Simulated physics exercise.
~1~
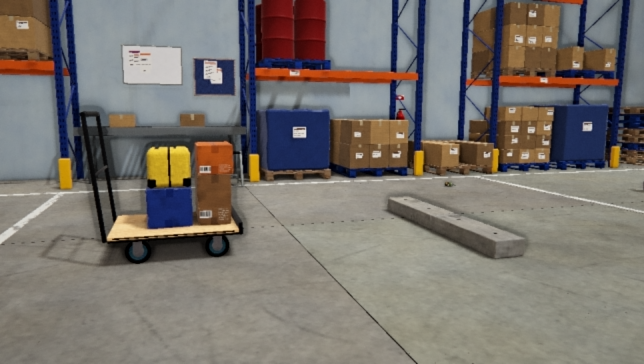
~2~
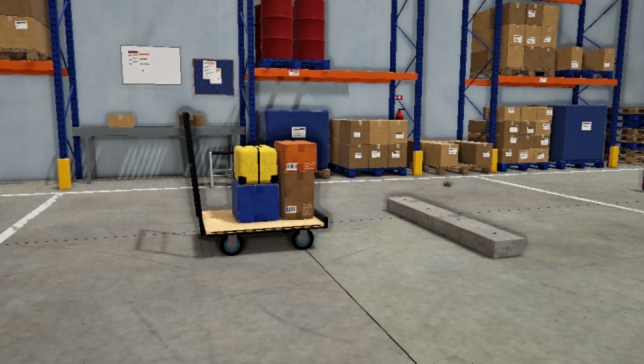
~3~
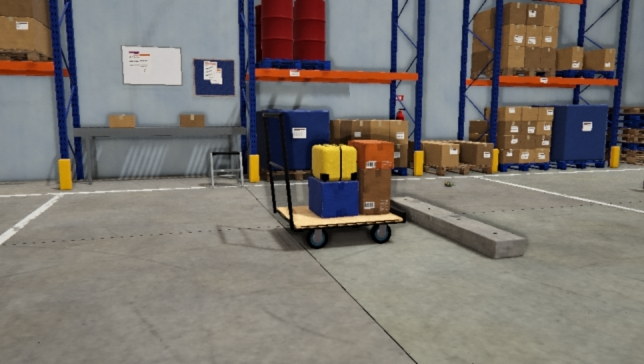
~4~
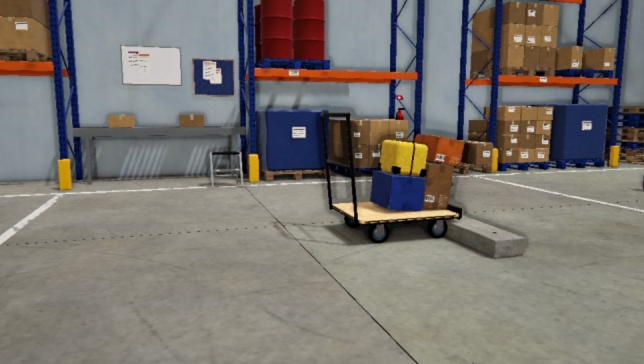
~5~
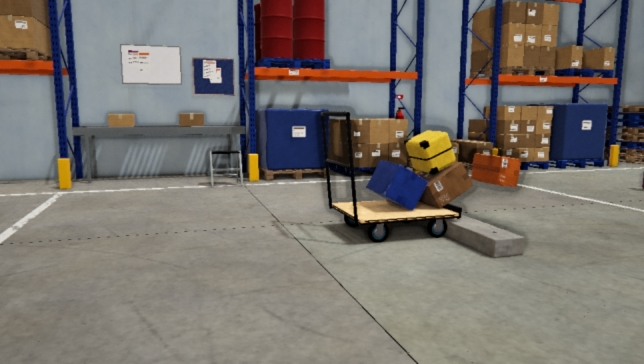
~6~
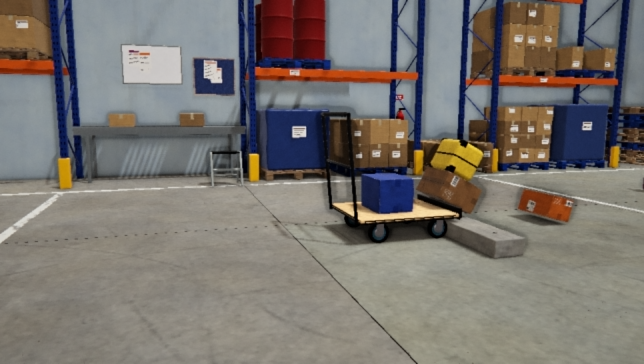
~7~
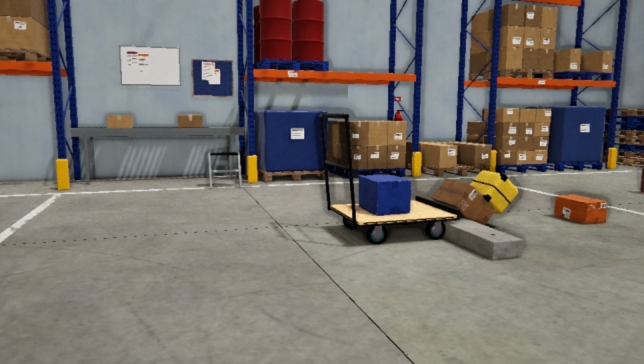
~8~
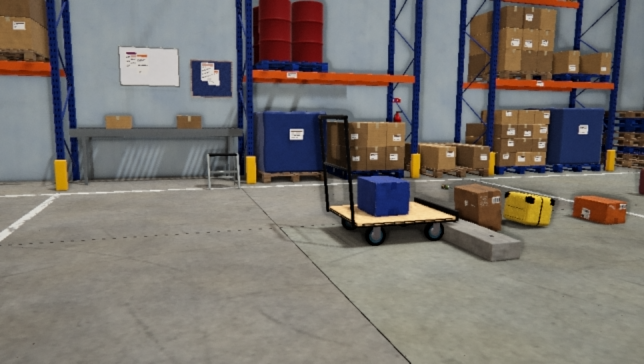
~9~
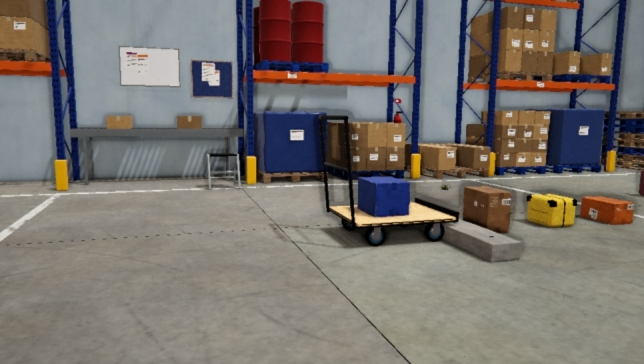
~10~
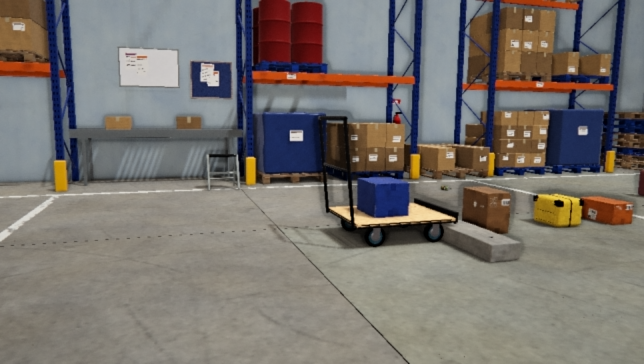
In the video, a trolley carrying an orange parcel, yellow suitcase, brown carton and blue carton rolls right across a warehouse floor and stops at a concrete kerb. The orange parcel, suitcase and brown carton tumble off the front and come to rest beyond it, while the blue carton stays aboard.
